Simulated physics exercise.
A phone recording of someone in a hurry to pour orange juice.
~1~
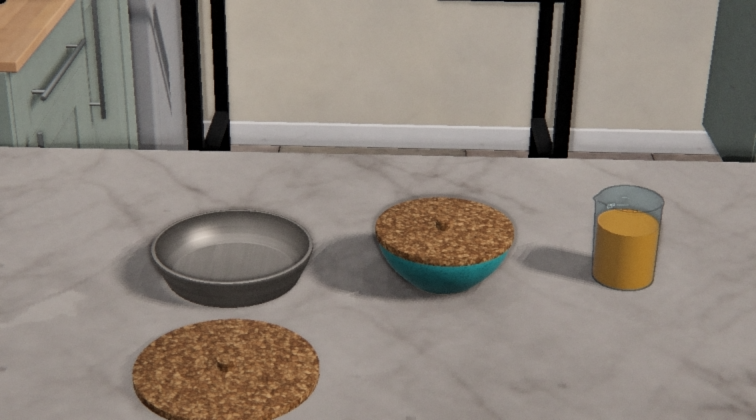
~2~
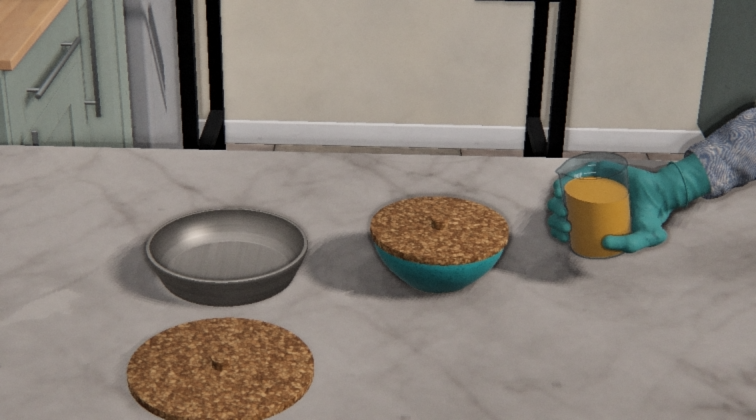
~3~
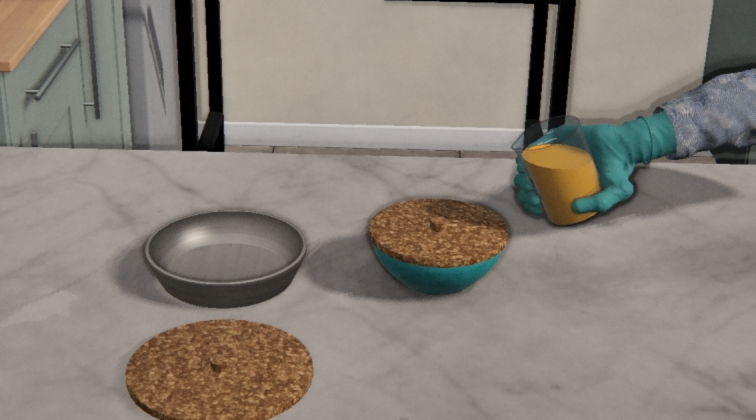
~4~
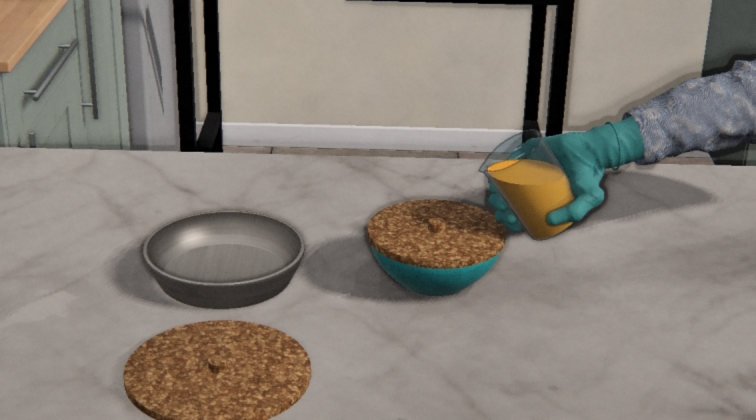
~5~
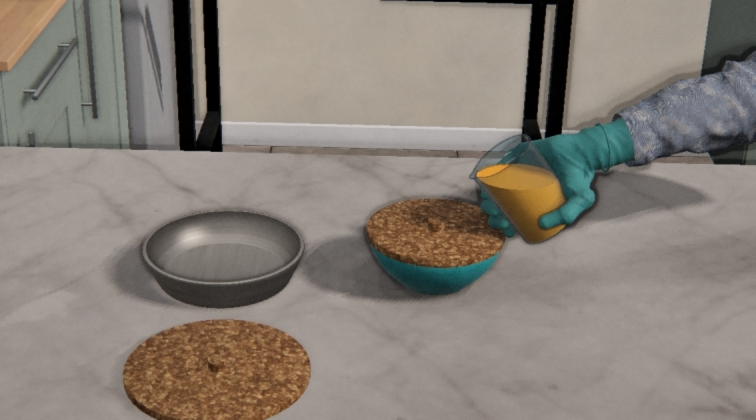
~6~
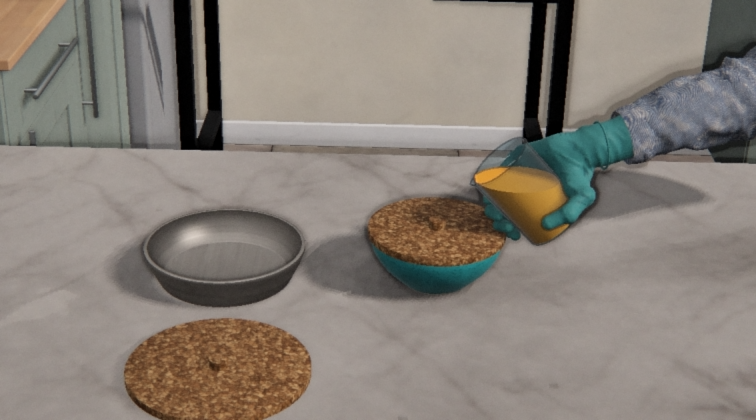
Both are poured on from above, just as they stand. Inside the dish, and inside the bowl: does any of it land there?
The dish has it inside. The bowl has none inside.
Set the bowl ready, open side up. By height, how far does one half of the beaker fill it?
Estimated level: 35 % of height.
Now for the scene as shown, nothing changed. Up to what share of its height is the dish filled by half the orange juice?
It ends up near 20 percent full.
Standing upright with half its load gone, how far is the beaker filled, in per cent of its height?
Close to 35 percent.
Next, it hits the lid of the bowl and runs off.
After that, the orange juice goes into the dish.
Finally, the bowl is empty, in a puddle; the dish has its share inside.
